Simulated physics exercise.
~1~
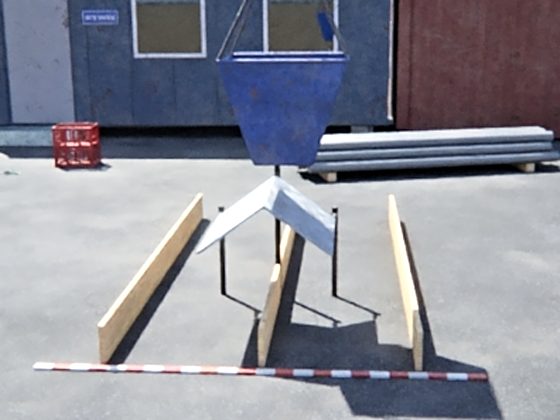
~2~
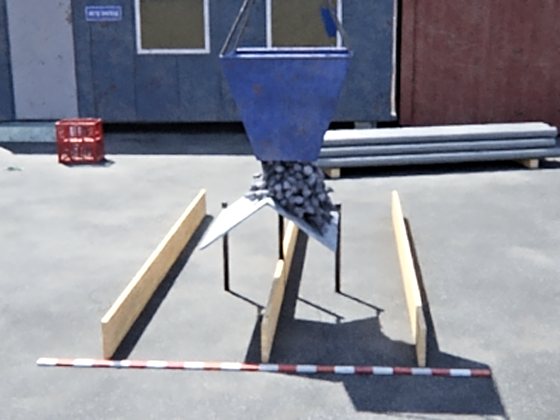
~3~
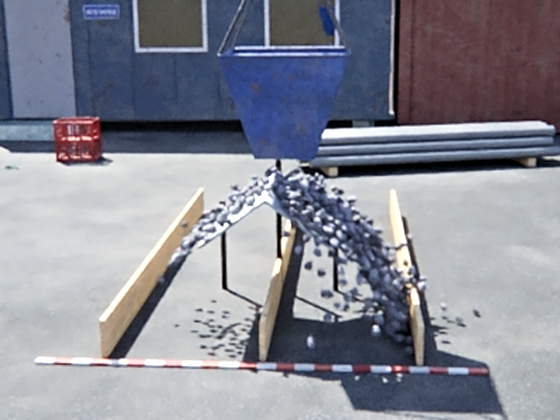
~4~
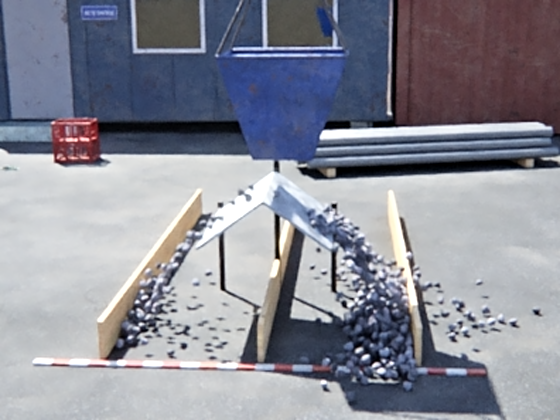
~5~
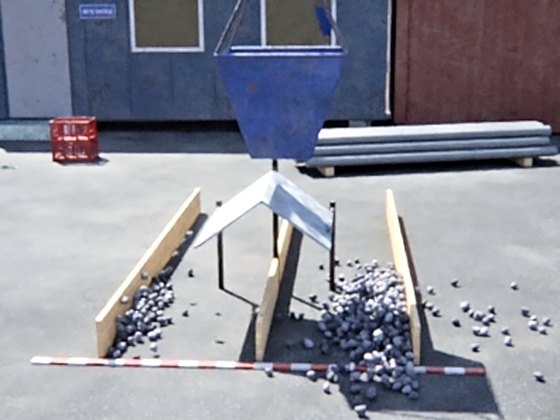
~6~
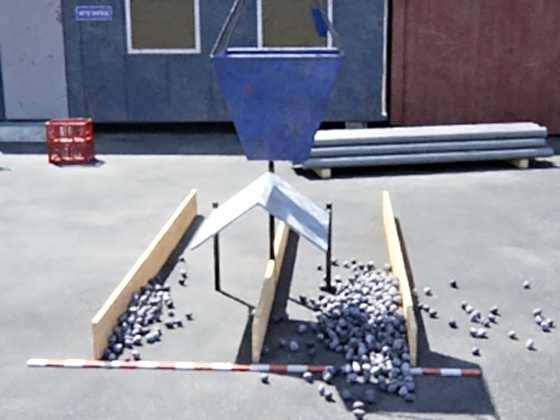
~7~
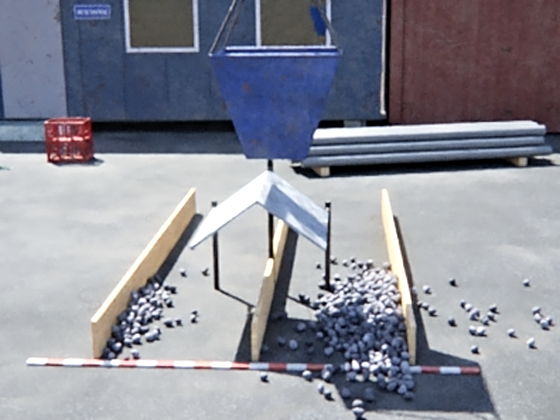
Grey rounded stones drop from a blue hopper onto a fixed peaked steel sheet and slide down both slopes between three wooden boards, settling with most in the right bay, a smaller pile in the left bay, and a few scattered beyond the right board.
